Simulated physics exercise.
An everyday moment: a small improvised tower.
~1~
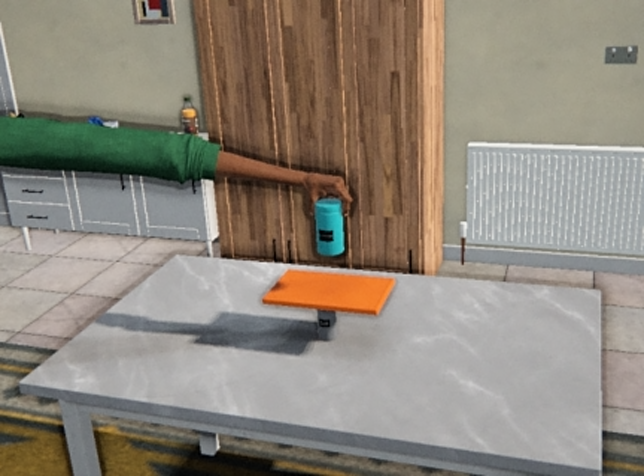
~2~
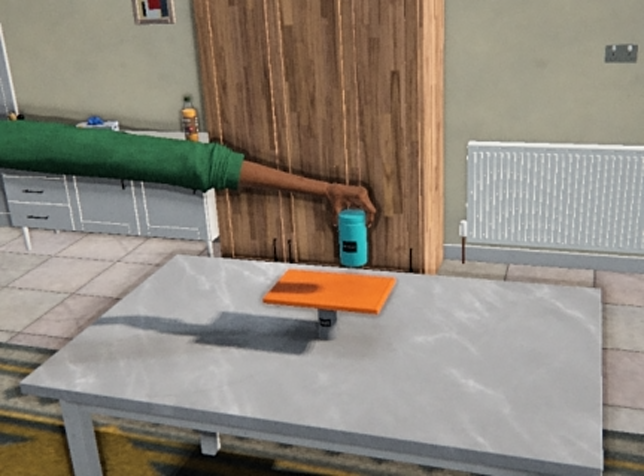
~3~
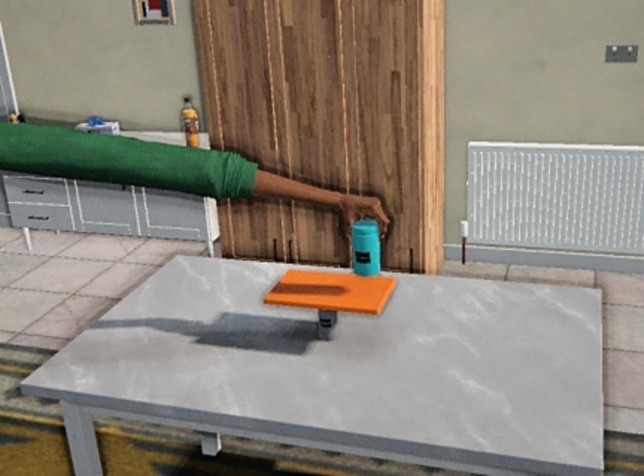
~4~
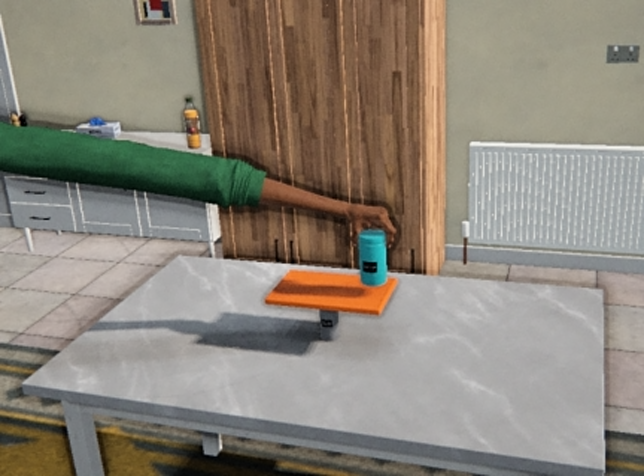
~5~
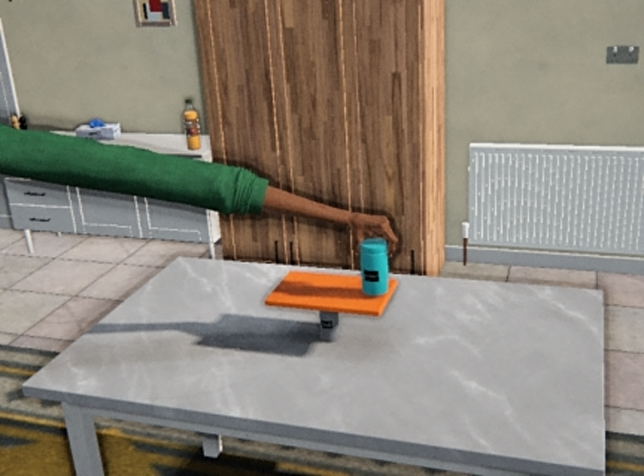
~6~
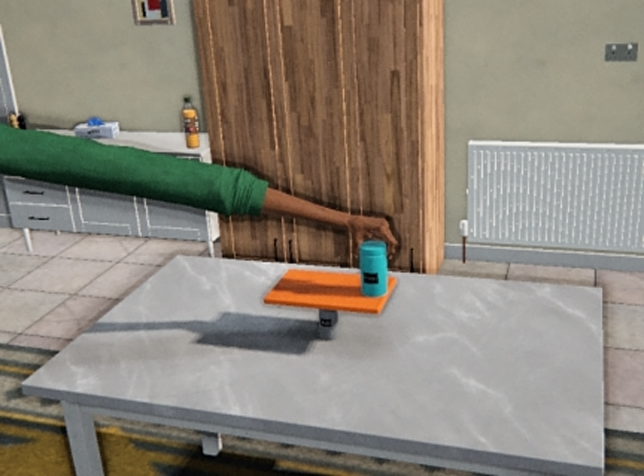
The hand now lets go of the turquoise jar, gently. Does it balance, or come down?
As it turns out, it gives way.
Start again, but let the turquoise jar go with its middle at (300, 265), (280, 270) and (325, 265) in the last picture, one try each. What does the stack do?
First try: It loses its balance; second try: It comes apart; third try: It stays up.
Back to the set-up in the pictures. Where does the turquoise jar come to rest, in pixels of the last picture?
Near (419, 336).
Then, 0.30 s after the last picture, turquoise jar now fallen; orange lid tipped 51° from how it was.
Then, 0.60 s after the last picture, orange lid tipped 62° from how it was; grey shaker tipped 3° from how it was.
Then, 0.90 s after the last picture, orange lid and grey shaker now fallen.
At rest, fallen, turquoise jar, orange lid and grey shaker. Seen from the same camera at the end, turquoise jar near (419, 336). The stack loses its balance.
